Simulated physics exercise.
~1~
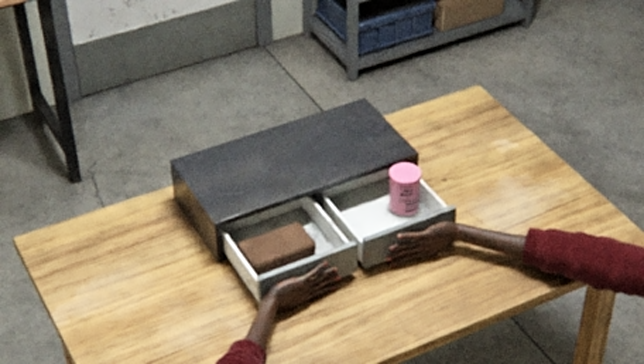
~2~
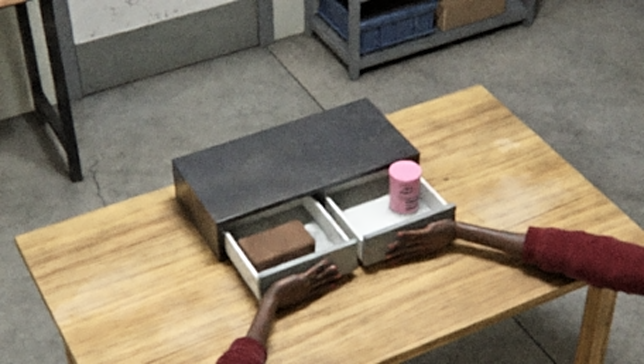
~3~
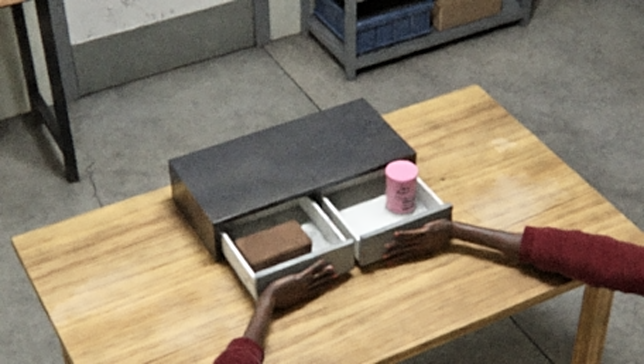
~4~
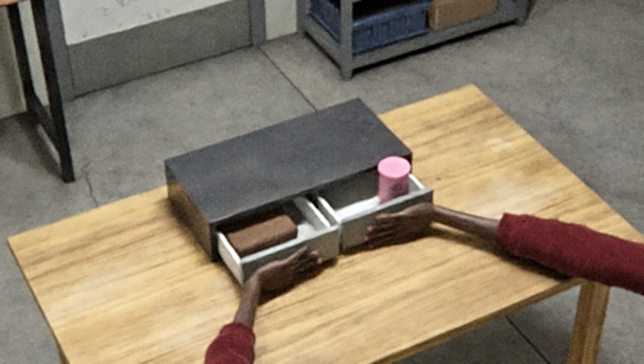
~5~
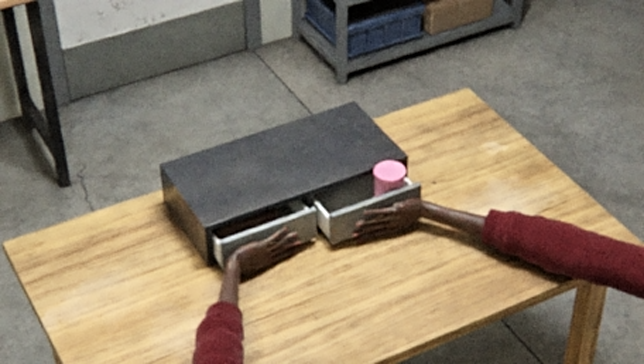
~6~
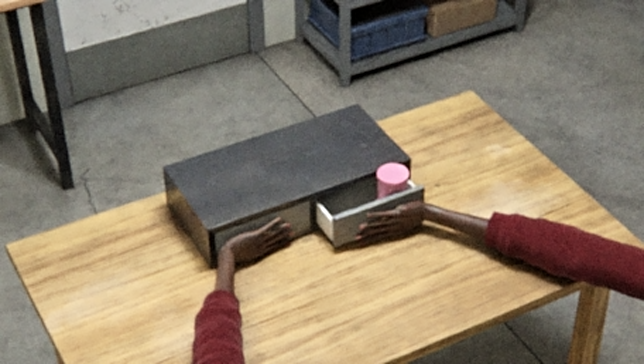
To begin with, a small dark chest sits on a wooden table with its two drawers pulled out, a brown loaf-like block in the left one and a pink canister in the right. Two hands, the arms in dark red sleeves, rest against the drawer fronts. After a still moment, they push both drawers inward at an unhurried pace. The left drawer keeps sliding in, and the brown block disappears inside the chest. The right drawer stops partway. Finally, the left drawer is shut, while the right one stays ajar with the pink canister still showing.
